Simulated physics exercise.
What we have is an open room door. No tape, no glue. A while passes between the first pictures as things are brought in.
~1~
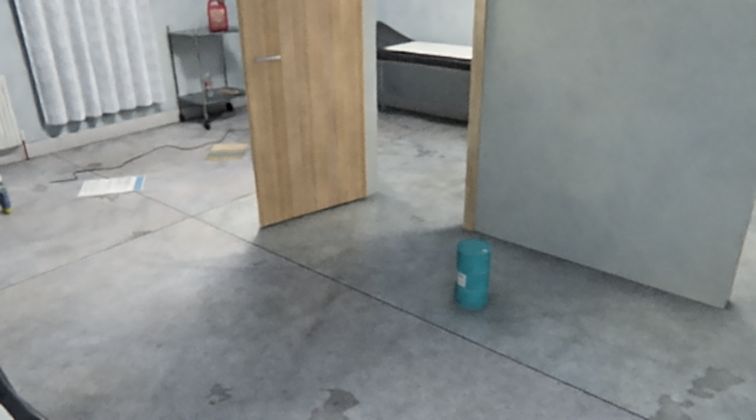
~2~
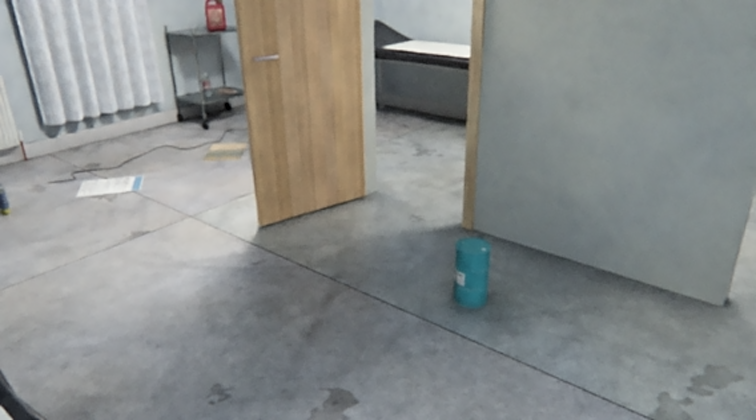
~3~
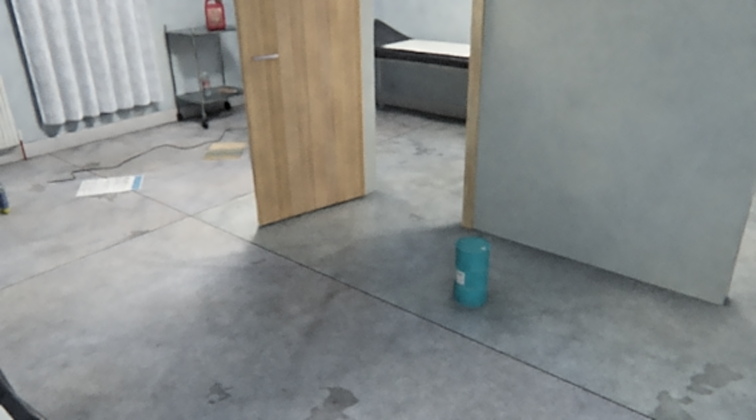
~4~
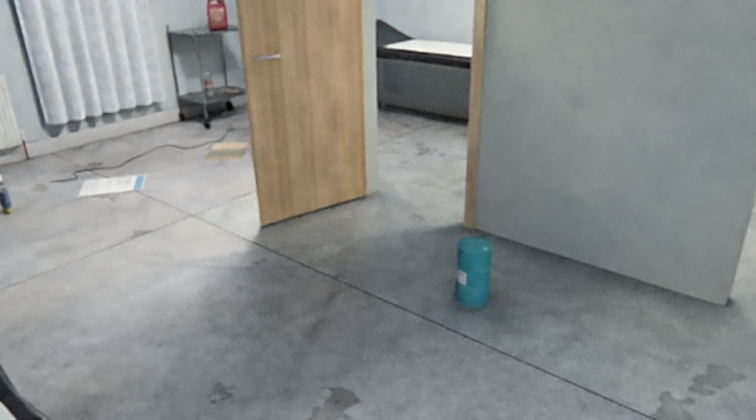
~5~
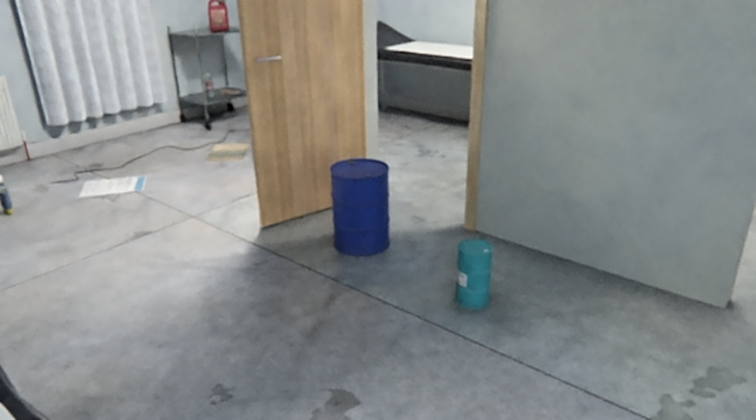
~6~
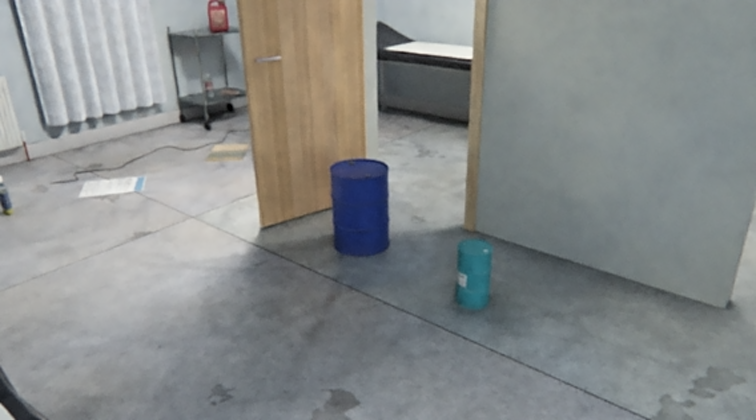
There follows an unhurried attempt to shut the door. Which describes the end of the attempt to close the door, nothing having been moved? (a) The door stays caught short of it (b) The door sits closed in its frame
The door stays caught short of it (a).
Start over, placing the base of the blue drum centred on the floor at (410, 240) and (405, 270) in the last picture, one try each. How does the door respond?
Well, the first time the door halts partway, and the second time it completes its swing.
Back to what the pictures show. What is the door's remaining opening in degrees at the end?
About 50°.
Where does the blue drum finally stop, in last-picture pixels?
Close to (396, 208) in the last picture.
Then, 0.70 s after the last picture, open by 68°.
Then, 1.00 s after the last picture, open by 57°; blue drum slid a little near (380, 208).
At rest, open by 50°; moved from the start, blue drum; turquoise canister in place. Seen from the same camera at the end, blue drum near (396, 208).
